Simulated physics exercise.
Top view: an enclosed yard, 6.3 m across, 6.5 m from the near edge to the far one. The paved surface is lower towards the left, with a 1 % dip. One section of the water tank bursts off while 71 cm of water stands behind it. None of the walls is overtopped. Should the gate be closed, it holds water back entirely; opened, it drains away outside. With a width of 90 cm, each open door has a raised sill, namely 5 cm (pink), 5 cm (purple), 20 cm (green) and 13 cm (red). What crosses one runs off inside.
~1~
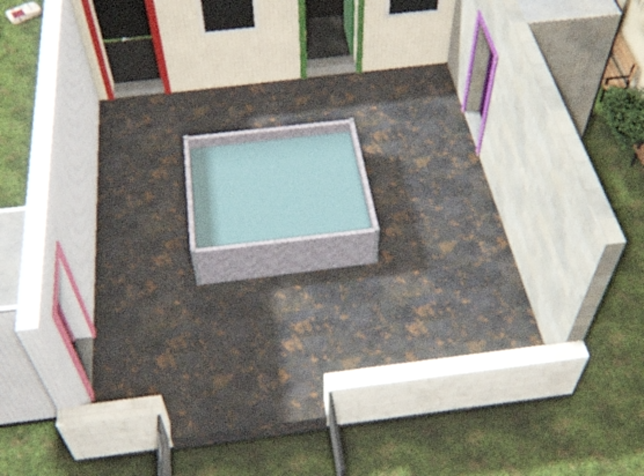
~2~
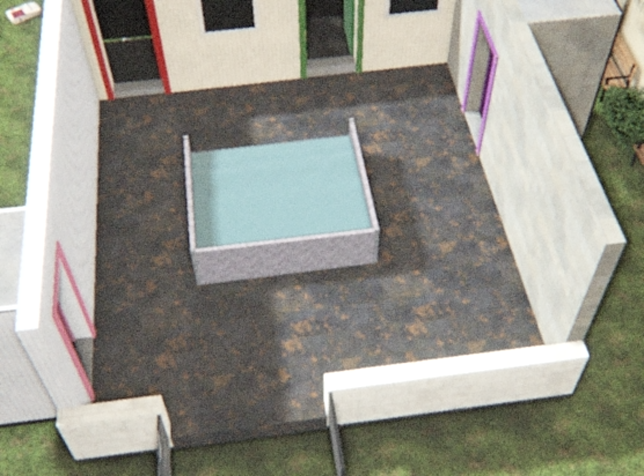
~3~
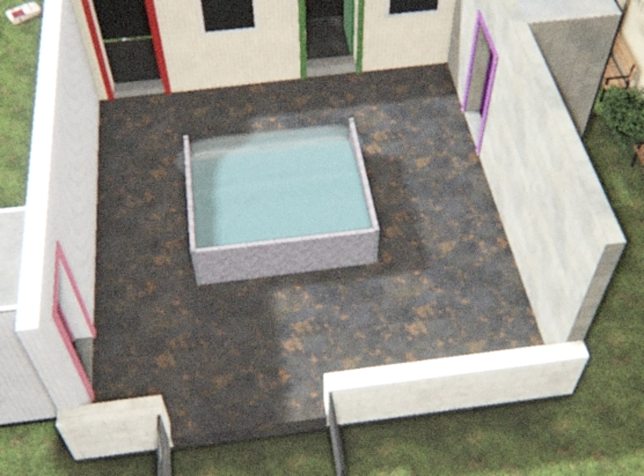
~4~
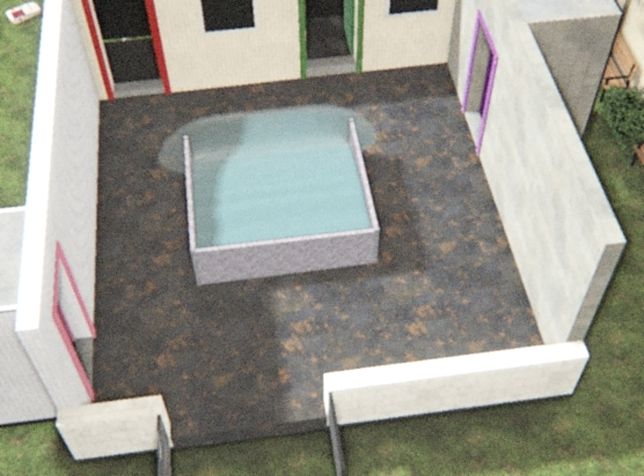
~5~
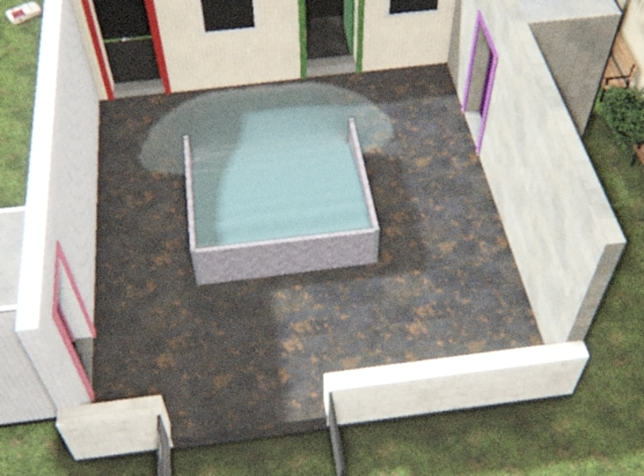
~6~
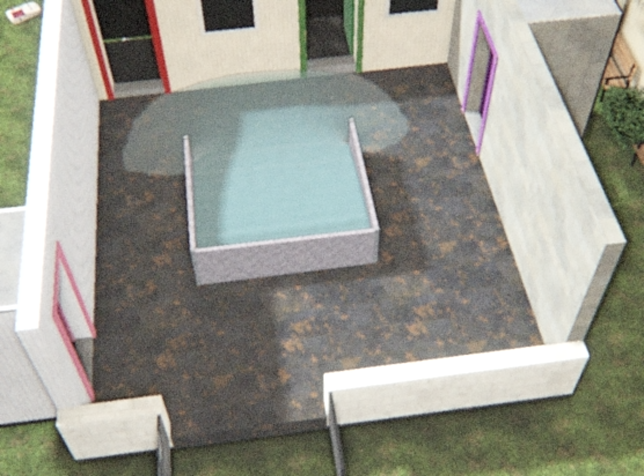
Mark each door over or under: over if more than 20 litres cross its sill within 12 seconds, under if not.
Marks: Pink door: Over; purple door: Over; green door: Over; red door: Over.
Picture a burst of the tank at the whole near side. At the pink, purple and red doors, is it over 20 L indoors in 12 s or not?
Compared with the limit, pink is higher, purple is lower and red is lower.
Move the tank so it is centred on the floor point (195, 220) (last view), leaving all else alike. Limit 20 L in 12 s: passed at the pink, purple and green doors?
For the pink door, the amount is too high; for the purple door, the amount is too high; for the green door, the amount is acceptable.
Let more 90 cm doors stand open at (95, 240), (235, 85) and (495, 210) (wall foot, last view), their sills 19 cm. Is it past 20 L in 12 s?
Check each in turn: The first fails, the second succeeds, the third fails.
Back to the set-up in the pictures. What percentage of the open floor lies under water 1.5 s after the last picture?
30 %.
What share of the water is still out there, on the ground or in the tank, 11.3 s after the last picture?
Remaining: Roughly 68 %.
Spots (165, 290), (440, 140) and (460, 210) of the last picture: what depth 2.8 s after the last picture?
Depths: About 4, 12 and 4 centimetres.
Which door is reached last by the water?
Result: Pink door.
Then, 0.7 s after the last picture water covers 30 % of the floor and is deepest (51 cm) near (252, 97); pink door not reached, purple door not reached, green door 34 cm at the sill, 26 L in, red door 21 cm at the sill, 3 L in.
Then, 1.5 s after the last picture water covers 30 % of the floor and is deepest (53 cm) near (100, 100); pink door not reached, purple door not reached, green door 34 cm at the sill, 87 L in, red door 30 cm at the sill, 35 L in.
Then, 2.8 s after the last picture water covers 60 % of the floor and is deepest (34 cm) near (100, 100); pink door 3 cm at the sill, 0 L in, purple door 15 cm at the sill, 18 L in, green door 21 cm at the sill, 129 L in, red door 26 cm at the sill, 140 L in.
Then, 6.3 s after the last picture water covers 95 % of the floor and is deepest (16 cm) near (93, 384); pink door 12 cm at the sill, 21 L in, purple door 8 cm at the sill, 96 L in, green door 10 cm at the sill, 131 L in, red door 12 cm at the sill, 229 L in.
Then, 11.3 s after the last picture water covers 100 % of the floor and is deepest (14 cm) near (191, 267); pink door 11 cm at the sill, 142 L in, purple door 3 cm at the sill, 100 L in, green door 4 cm at the sill, 131 L in, red door 8 cm at the sill, 229 L in.
